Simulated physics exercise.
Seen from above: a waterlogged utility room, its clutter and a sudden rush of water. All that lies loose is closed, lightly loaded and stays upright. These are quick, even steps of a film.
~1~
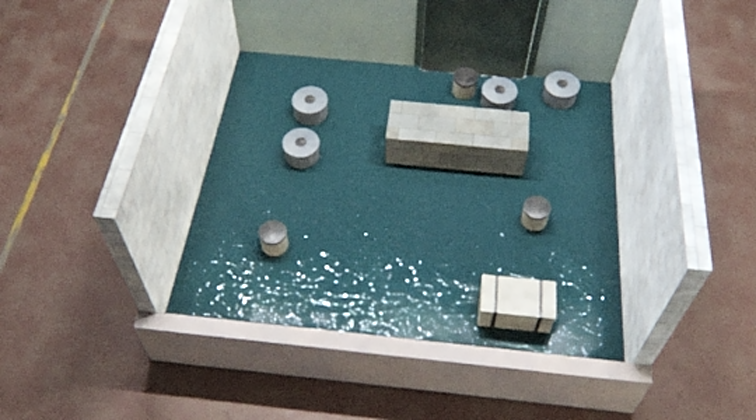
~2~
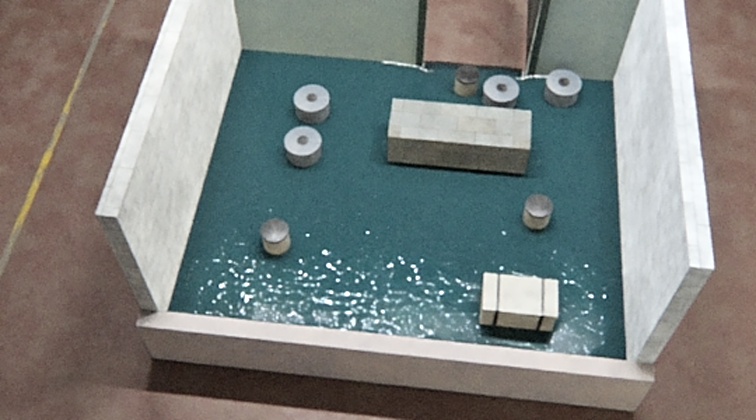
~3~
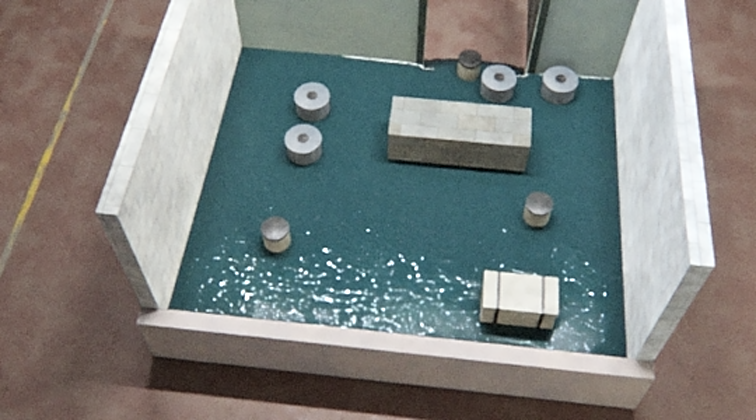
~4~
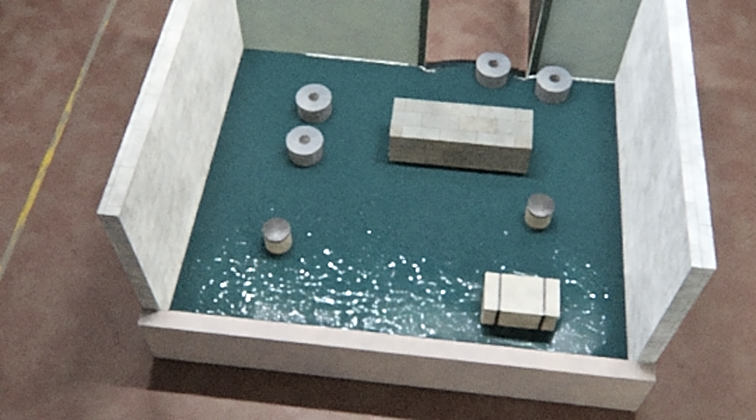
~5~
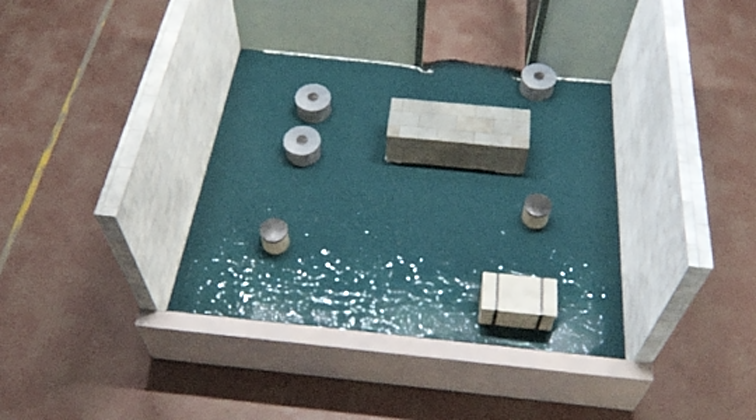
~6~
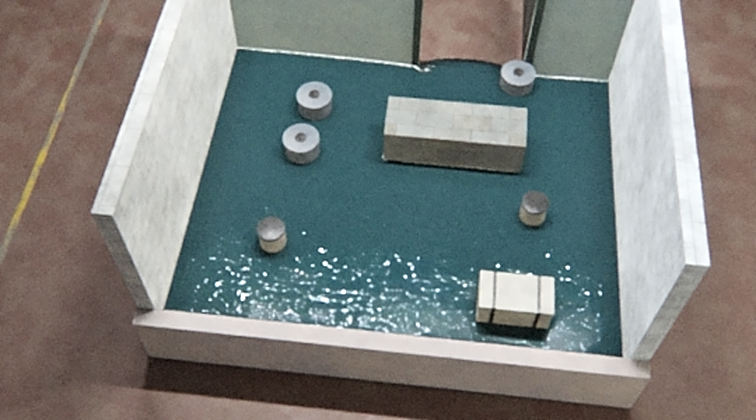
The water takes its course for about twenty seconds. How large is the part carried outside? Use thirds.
That comes to two thirds or more.
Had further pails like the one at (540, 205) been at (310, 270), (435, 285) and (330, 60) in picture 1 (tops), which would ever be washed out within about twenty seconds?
In that order: Stays, kept in, washed out.
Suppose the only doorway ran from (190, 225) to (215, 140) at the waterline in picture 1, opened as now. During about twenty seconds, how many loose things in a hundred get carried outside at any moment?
About 40 per cent.
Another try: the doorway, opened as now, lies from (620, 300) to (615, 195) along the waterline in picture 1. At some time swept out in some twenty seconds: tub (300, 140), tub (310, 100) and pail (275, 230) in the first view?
As listed: No, stays, no.
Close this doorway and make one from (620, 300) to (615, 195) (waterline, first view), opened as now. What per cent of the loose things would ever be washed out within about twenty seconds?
Some 60 per cent.
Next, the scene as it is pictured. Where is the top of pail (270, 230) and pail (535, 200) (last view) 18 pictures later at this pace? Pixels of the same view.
Near (280, 205) and (503, 87).
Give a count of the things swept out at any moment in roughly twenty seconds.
That makes 6.
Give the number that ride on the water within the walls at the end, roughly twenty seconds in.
It comes to 2.
A moment on, 3 of 8 are out; 5 afloat.
Next, 4 of 8 are out; 4 afloat.
Later, 6 of 8 are out; 2 afloat.
In the end, 6 of 8 are out; 2 afloat.
